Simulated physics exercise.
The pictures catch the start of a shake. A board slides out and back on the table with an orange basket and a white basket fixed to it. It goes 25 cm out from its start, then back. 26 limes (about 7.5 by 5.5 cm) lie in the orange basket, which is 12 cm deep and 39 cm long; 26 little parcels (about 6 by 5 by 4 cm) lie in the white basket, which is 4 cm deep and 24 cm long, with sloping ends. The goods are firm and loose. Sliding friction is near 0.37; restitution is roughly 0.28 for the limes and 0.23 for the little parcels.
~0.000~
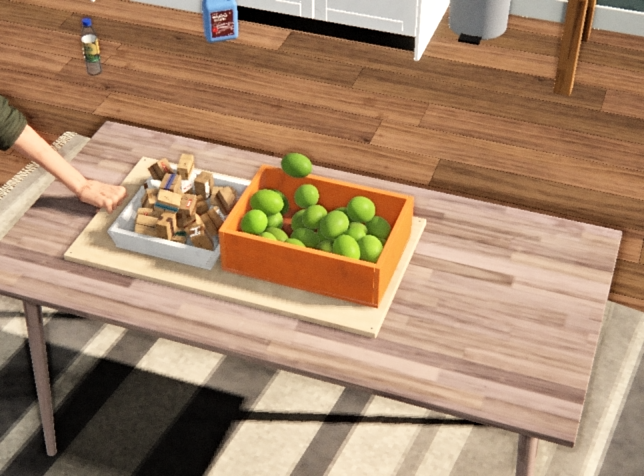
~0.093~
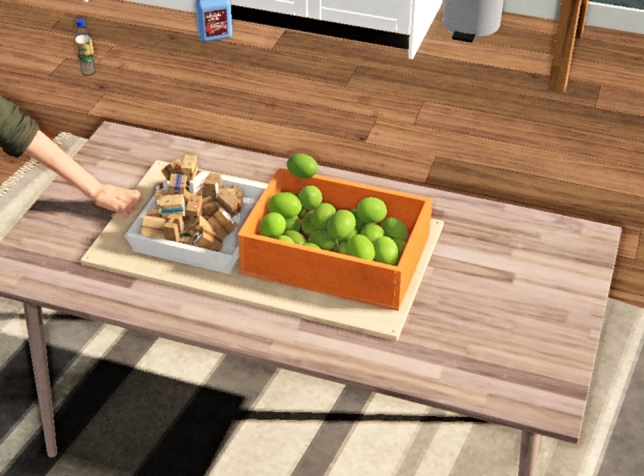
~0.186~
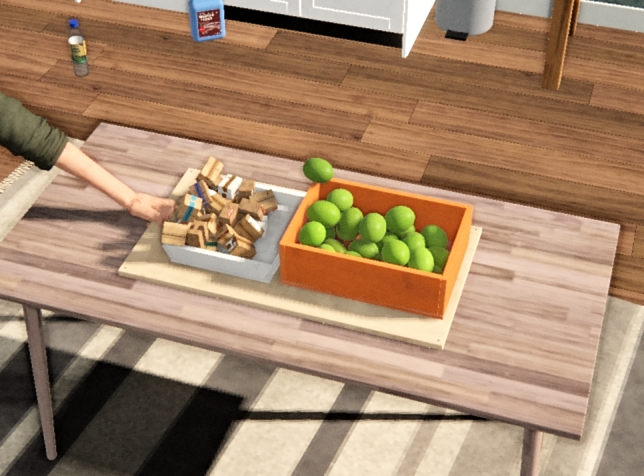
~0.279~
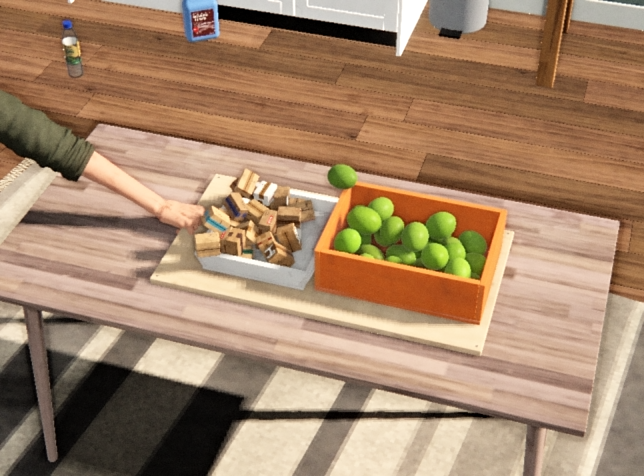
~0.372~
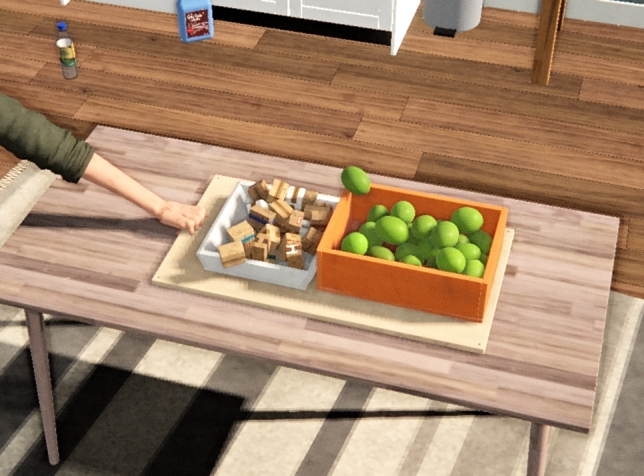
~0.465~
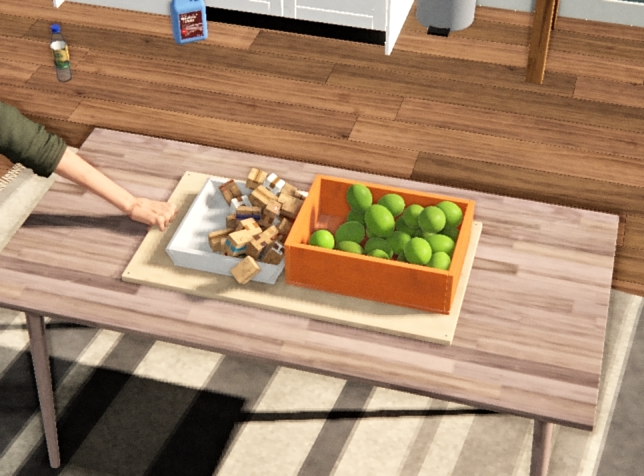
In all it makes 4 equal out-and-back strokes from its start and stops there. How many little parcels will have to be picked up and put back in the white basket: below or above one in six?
The white basket loses more than a sixth of its little parcels.
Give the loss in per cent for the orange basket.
Lost: Orange basket 0 per cent.
After 0.89 s, the orange basket has all 26 and the white basket is down by 6 of 26.
After 1.42 s, the orange basket has all 26 and the white basket is down by 7 of 26.
After 2.15 s, the orange basket has all 26 and the white basket is down by 8 of 26.
When it is over (at 3.10 s), the orange basket has all 26 and the white basket is down by 8 of 26. Asked share, 8 of 26, 31 per cent.
